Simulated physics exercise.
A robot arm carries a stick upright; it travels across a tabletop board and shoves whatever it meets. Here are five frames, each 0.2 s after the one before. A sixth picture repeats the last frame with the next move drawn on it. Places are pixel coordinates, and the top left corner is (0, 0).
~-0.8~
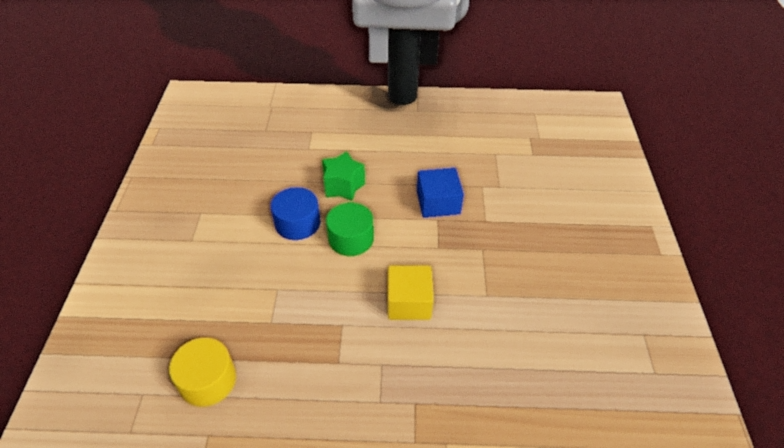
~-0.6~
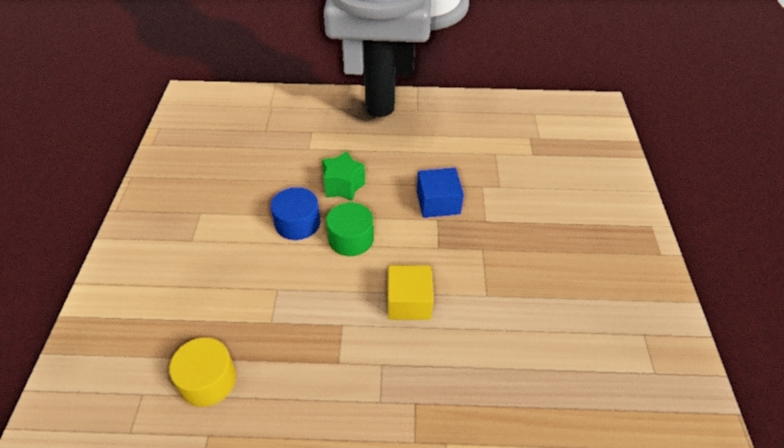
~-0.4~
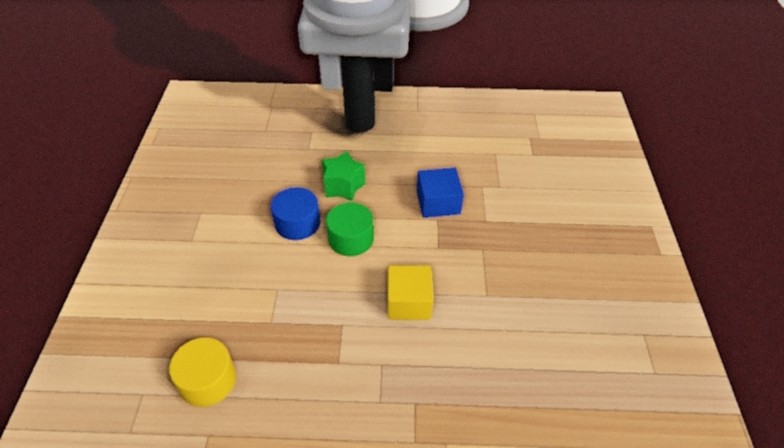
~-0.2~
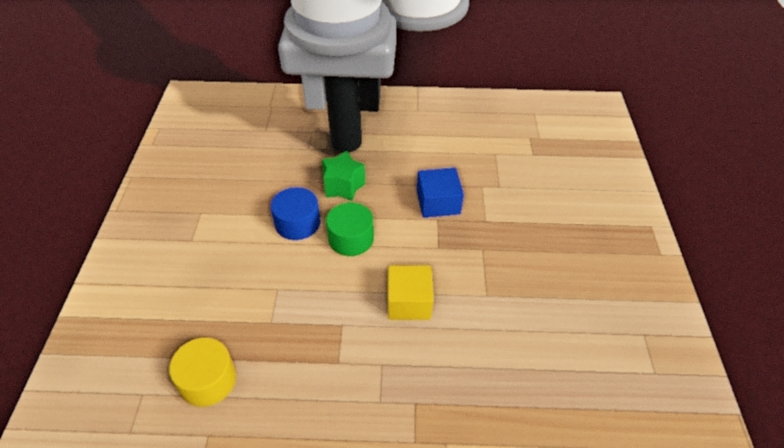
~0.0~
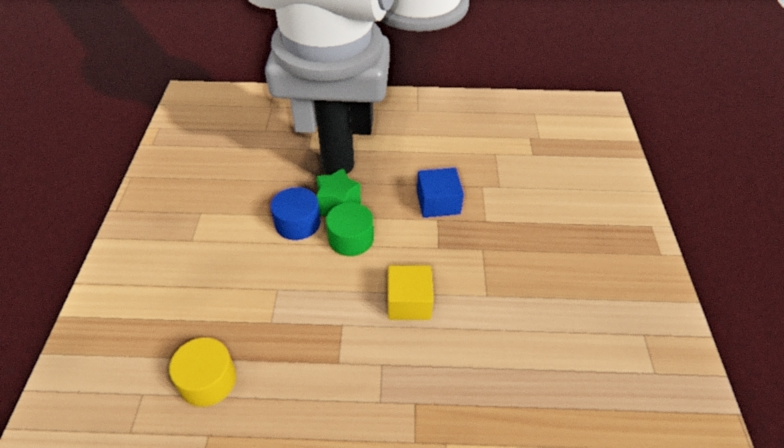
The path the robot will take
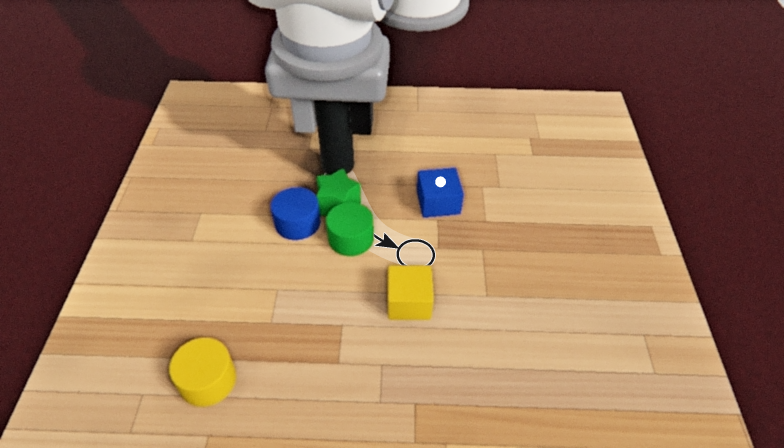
A robot arm moves left and down, then nudges the green star slightly downward.
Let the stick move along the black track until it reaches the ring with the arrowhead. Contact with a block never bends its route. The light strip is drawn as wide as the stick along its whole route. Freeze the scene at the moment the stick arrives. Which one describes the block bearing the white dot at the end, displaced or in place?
It gets no push and keeps its place.
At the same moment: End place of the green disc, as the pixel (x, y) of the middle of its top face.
Final place: (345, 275).
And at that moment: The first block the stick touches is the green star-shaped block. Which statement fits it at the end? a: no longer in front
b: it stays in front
My answer is option a.
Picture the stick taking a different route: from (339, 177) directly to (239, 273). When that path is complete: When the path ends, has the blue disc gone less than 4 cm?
It seems not.
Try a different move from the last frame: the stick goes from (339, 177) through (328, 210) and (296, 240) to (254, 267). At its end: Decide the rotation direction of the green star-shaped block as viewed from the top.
From above, the turn goes anticlockwise.
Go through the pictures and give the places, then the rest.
In the first frame, stick's lower end at (403, 97); blue disc at (294, 203); green star-shaped block at (342, 166); green disc at (350, 219); blue square block at (441, 182).
In the second frame, stick at (380, 108); blocks still.
In the third frame, stick at (360, 123); blocks still.
In the fourth frame, stick at (346, 143); blocks still.
In the fifth frame, stick at (338, 165); blue disc at (294, 203); green star-shaped block at (336, 184); green disc at (350, 219); blue square block at (441, 182).
Drawn move, from (339, 177) over (353, 207) and (375, 236) to (416, 254); the dot is on the blue square block.
On the path given first. One third of the way, stick at (352, 195); blue disc at (289, 207); green star-shaped block at (339, 211), turned 40° clockwise; green disc at (350, 241).
Two thirds of the way, stick at (375, 224); blue disc at (289, 207); green star-shaped block at (348, 236), turned 70° clockwise; green disc at (346, 273).
At the end, stick at (417, 243); blue disc at (289, 207); green star-shaped block at (350, 237), turned 75° clockwise; green disc at (345, 275); blue square block still.
